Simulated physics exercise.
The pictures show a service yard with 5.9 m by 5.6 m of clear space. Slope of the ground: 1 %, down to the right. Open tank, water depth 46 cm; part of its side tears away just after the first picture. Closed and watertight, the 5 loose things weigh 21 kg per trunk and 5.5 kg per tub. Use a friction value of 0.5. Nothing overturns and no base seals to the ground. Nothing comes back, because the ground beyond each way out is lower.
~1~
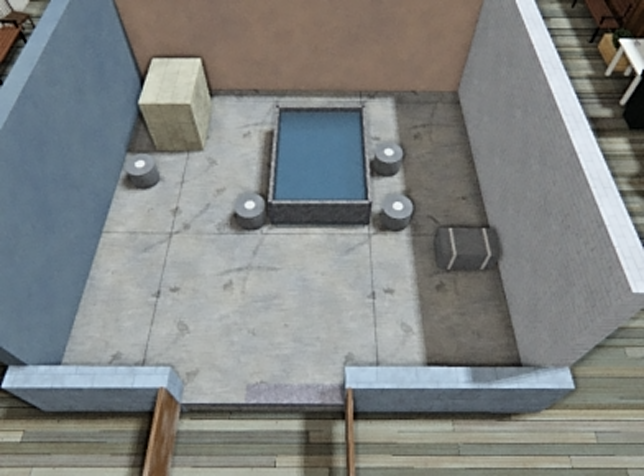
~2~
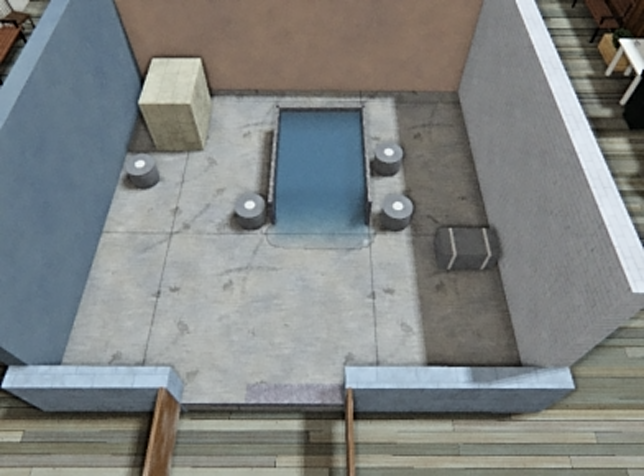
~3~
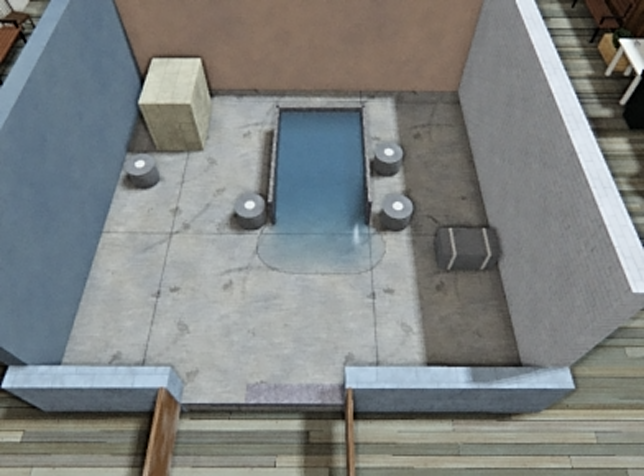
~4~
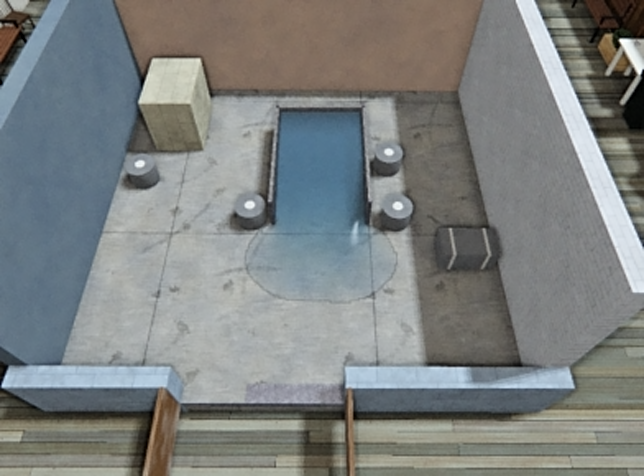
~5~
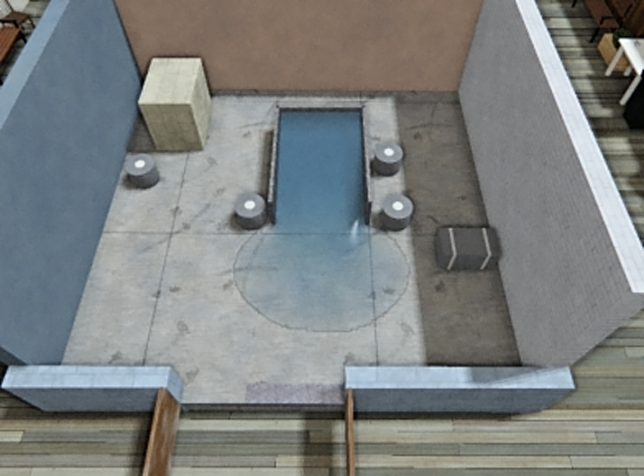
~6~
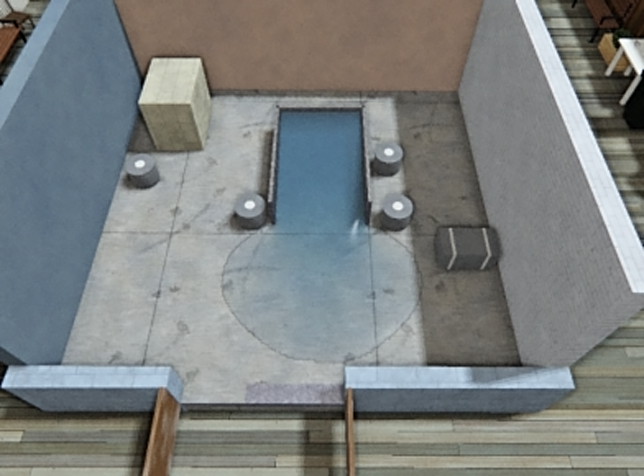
Water poured out of the near end of a blue tank and spread toward the front of the walled yard in a widening rounded pool, while the stools, box and trunk stayed still.
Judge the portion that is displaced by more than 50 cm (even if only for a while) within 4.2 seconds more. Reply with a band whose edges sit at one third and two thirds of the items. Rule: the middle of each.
Band: Under one third.
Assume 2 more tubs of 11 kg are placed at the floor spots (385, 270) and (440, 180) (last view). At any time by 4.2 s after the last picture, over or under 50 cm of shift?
In order: Beyond it, within it.
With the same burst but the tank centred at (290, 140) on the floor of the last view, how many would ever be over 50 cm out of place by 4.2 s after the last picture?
In that case the number is 2.
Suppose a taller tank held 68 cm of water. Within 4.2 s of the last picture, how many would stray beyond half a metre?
The answer would then be 2.
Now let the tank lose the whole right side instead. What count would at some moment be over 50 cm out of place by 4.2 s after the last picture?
3.
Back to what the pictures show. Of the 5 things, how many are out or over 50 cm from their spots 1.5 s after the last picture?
Answer: 0.
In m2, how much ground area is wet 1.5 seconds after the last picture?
I'd estimate close to 14 m2.
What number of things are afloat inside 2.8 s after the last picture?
Tally: 0 of them.
Then, 0.4 s after the last picture 0 of 5 are over 50 cm from their spots; 0 afloat.
Then, 1.5 s after the last picture 0 of 5 are over 50 cm from their spots; 0 afloat.
Then, 2.8 s after the last picture 0 of 5 are over 50 cm from their spots; 0 afloat.
Then, 4.2 s after the last picture 1 of 5 are over 50 cm from their spots, and 1 have been at some point; 0 afloat.
